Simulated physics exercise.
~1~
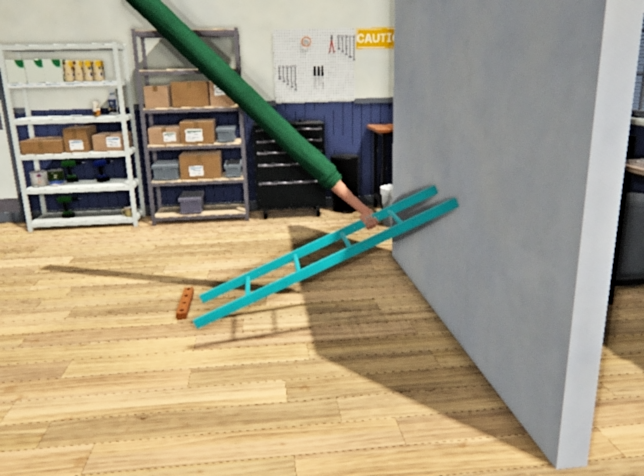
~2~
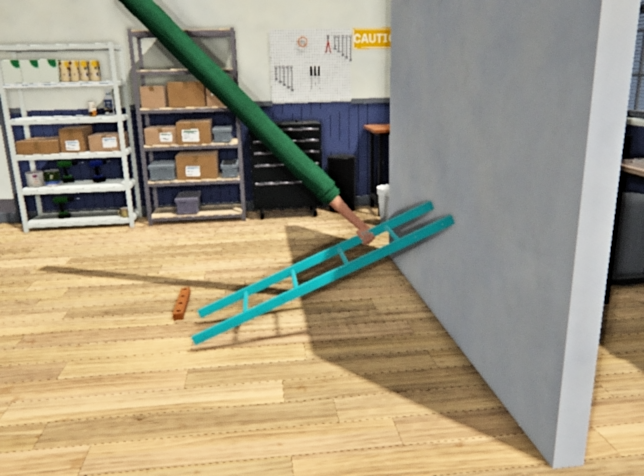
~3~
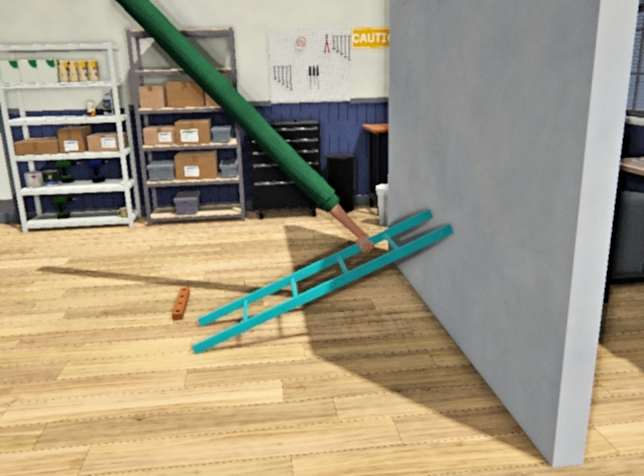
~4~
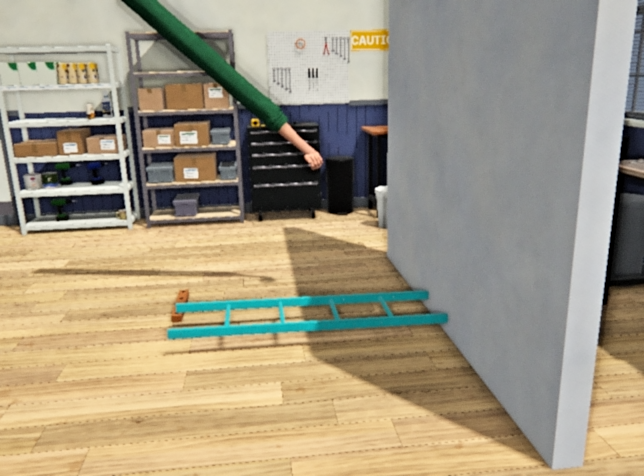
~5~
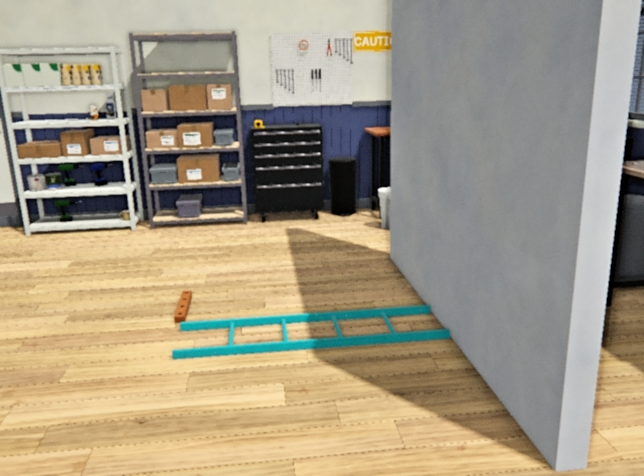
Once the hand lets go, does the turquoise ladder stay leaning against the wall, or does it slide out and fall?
The turquoise ladder slides out and falls, ending up down on the wooden floor beside the wall.
